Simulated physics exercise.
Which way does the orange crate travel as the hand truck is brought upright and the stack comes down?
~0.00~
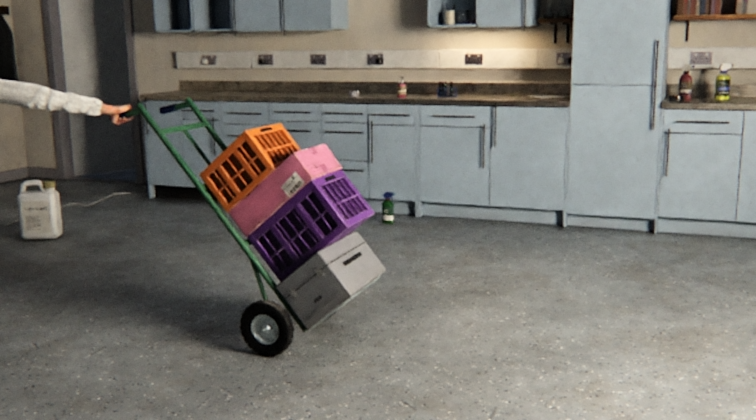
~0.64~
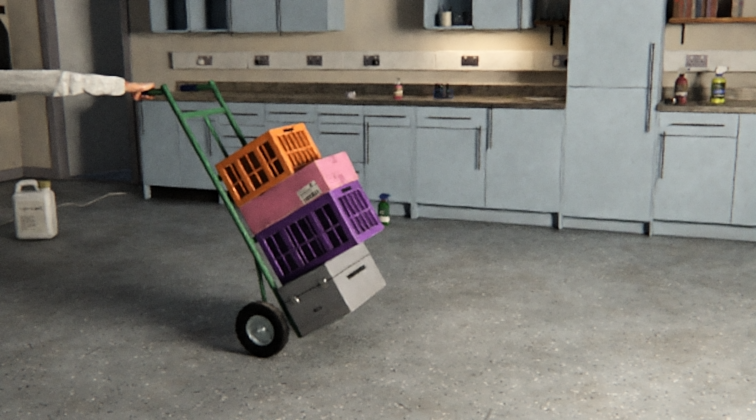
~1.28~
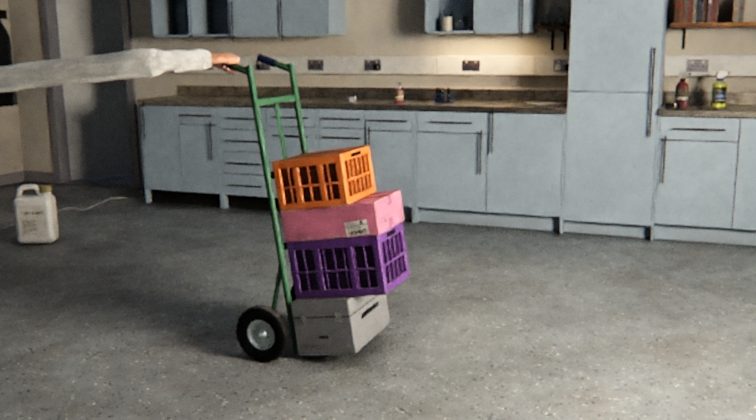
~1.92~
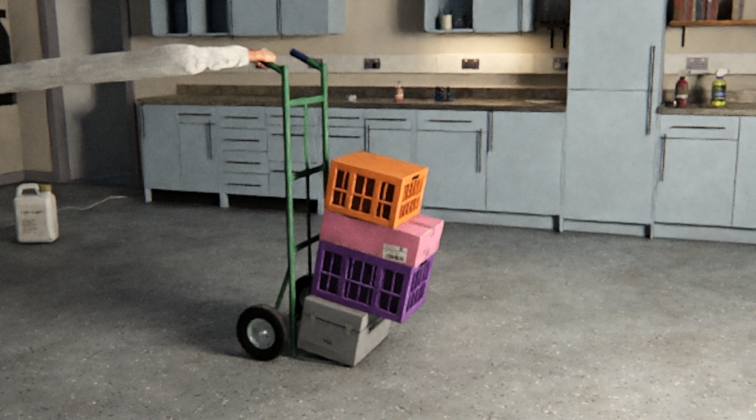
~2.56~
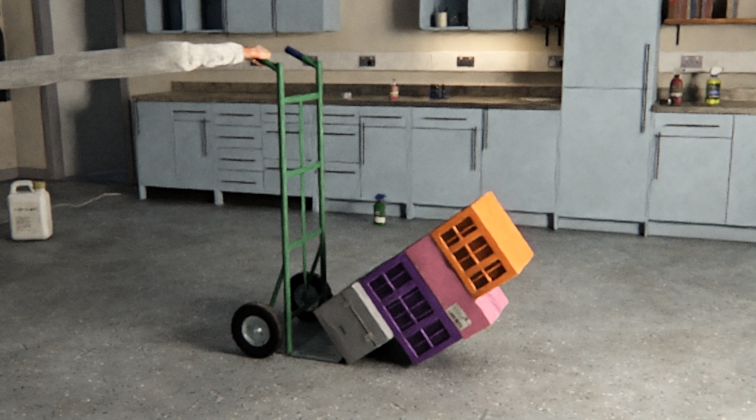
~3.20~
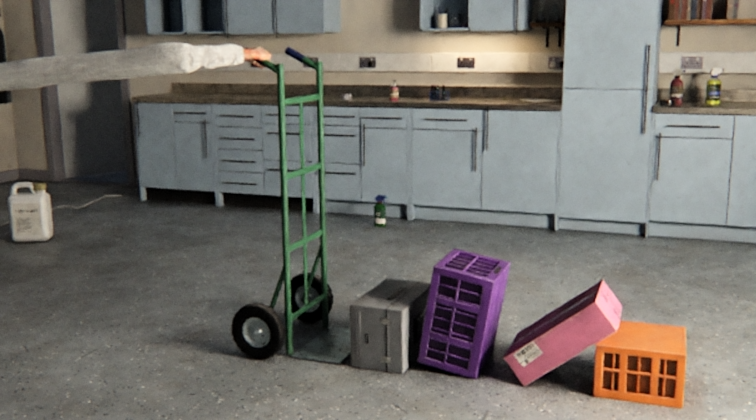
The orange crate moves to the right, ending up on the floor as the farthest box from the hand truck.
